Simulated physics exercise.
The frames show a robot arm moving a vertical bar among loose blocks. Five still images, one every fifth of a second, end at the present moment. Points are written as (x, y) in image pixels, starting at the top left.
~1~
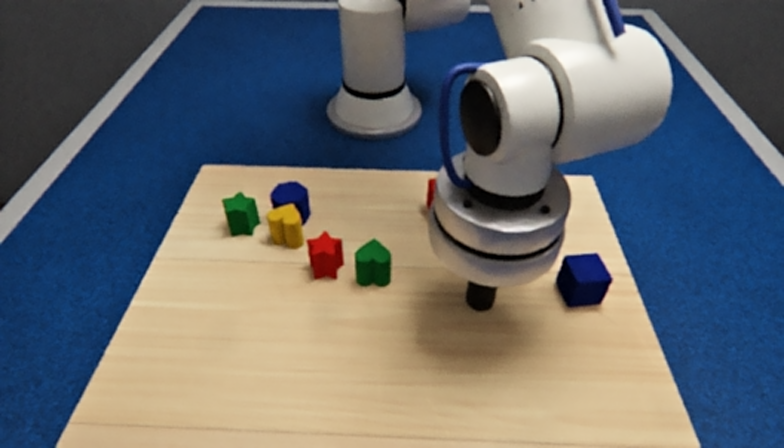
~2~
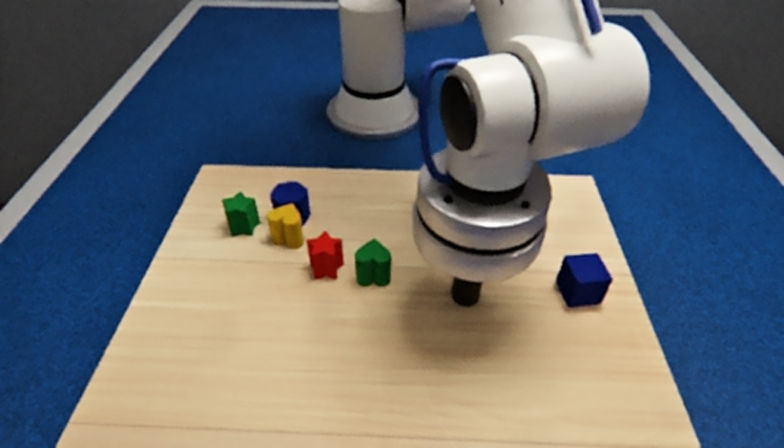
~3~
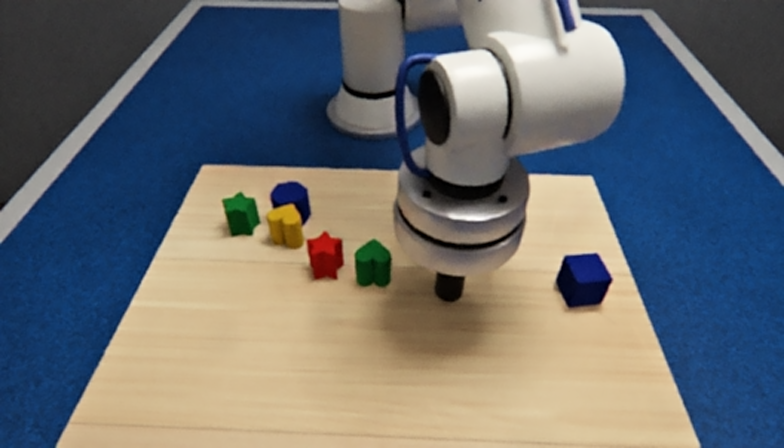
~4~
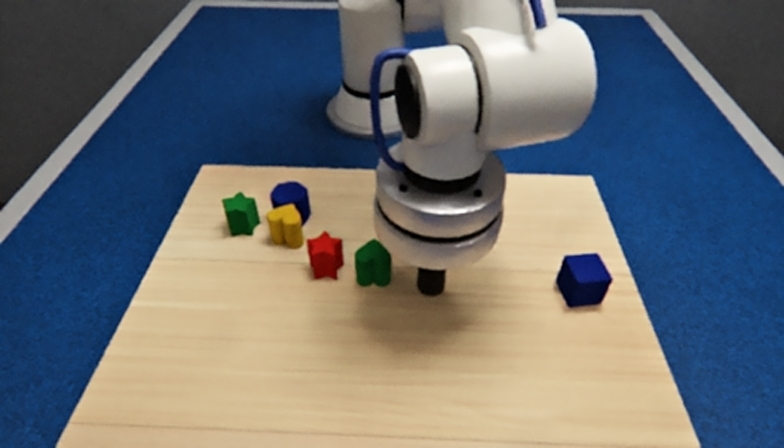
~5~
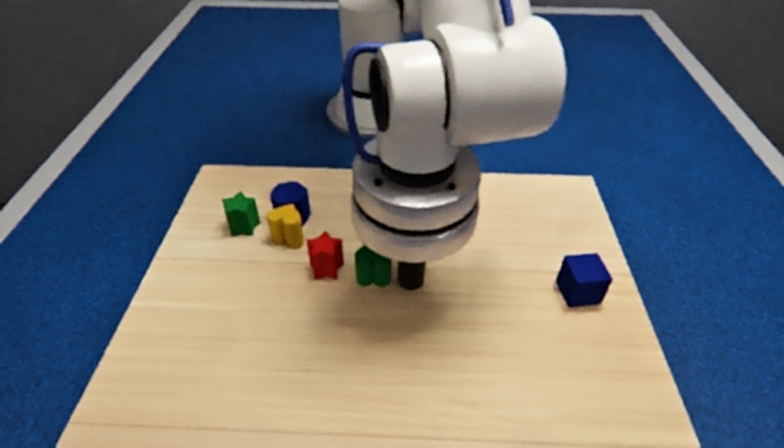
On a wooden board over a blue surface, a white robot arm moves a short black vertical bar steadily leftward, away from a blue cube and up close to a green heart-shaped block, while the scattered coloured blocks stay still.
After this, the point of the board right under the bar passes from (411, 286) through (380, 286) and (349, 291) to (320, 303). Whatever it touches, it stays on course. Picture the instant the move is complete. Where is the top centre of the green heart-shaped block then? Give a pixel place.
Expect it around (341, 244).
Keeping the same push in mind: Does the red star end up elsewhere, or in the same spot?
Put simply, it goes somewhere else.
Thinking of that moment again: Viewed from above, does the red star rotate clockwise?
No, that is not what happens.
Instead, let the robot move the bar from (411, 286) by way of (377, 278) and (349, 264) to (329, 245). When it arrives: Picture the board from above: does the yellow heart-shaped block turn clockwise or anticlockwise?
Rotation: Clockwise.
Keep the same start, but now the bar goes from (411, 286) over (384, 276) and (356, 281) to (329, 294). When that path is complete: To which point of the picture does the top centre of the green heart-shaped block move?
Answer: (304, 253).
On the path given first. Halfway along, bar at (364, 282); red star at (316, 240), turned 15° anticlockwise; green heart-shaped block at (345, 244), turned 55° clockwise.
At the end, bar at (319, 296); red star at (315, 239), turned 20° anticlockwise; green heart-shaped block at (341, 244), turned 80° clockwise.
